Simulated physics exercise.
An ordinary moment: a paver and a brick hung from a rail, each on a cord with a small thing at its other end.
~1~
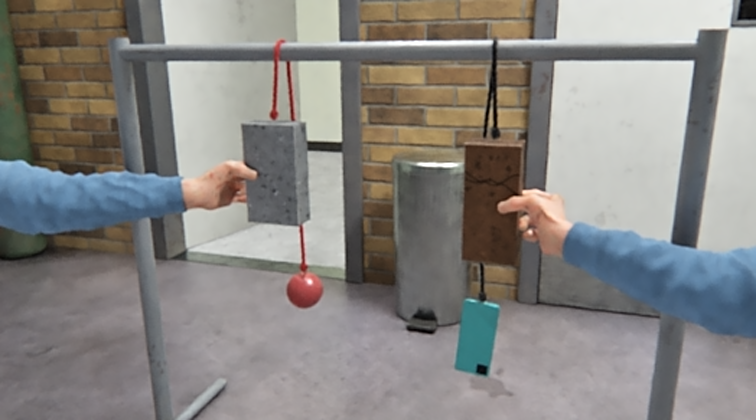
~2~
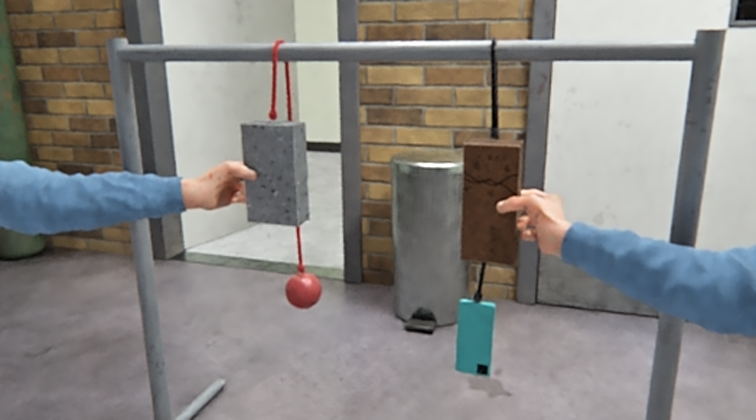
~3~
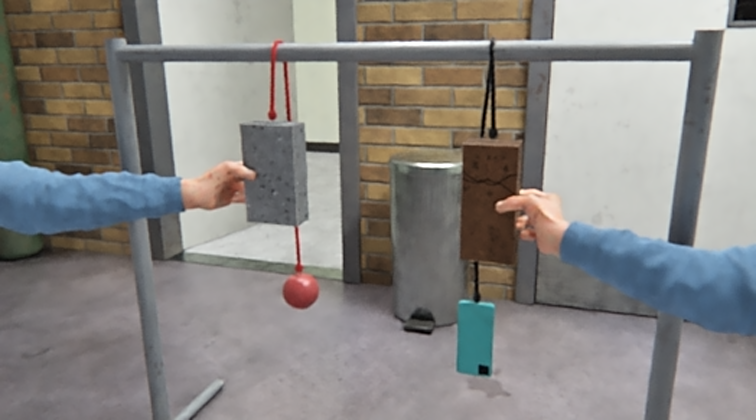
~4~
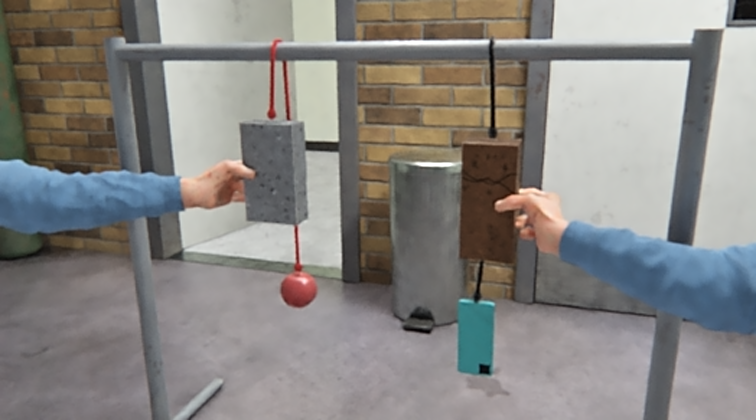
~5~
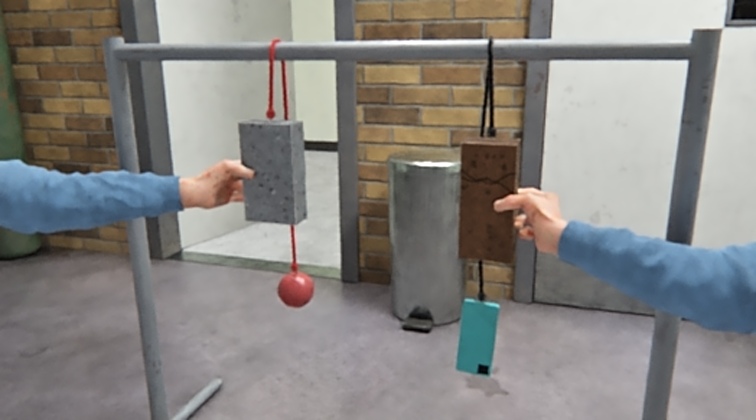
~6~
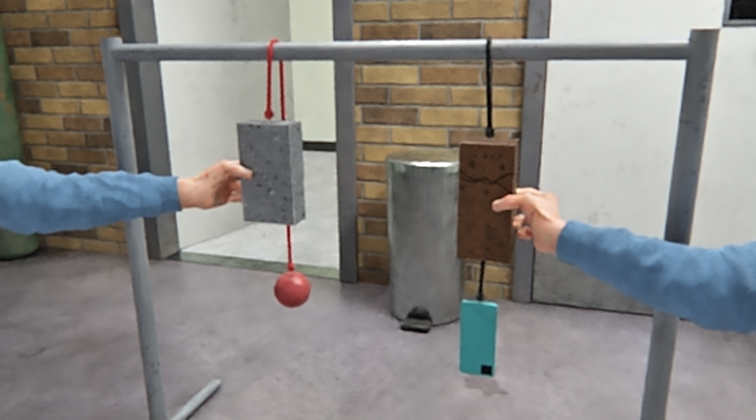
At first, two blue-sleeved hands hold a grey paver on the left and a brown brick on the right, each hung by cord from a rail. The small round red object below the paver then drifts slightly left, while the flat teal one under the brick sways faintly and the hands barely move.
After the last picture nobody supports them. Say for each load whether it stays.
In the end the paver pulls its rope through and the brick runs down to the floor.
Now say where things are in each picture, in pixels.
In the first frame, paver (277, 173); brick (493, 201); left apple (305, 290); right phone (477, 338).
In the second frame, paver (276, 173); brick (492, 201).
In the third frame, paver (275, 173); brick (491, 201).
In the fourth frame, paver (275, 172); brick (490, 200).
In the fifth frame, paver (274, 172); brick (489, 200).
In the sixth frame, paver (272, 172); brick (487, 200); left cord only laid over the rail; right cord only laid over the rail.
Then, 0.52 s on from there, paver on the floor; brick on the floor.
In the end, paver on the floor; brick on the floor. The paver runs down to the floor and the brick drops.
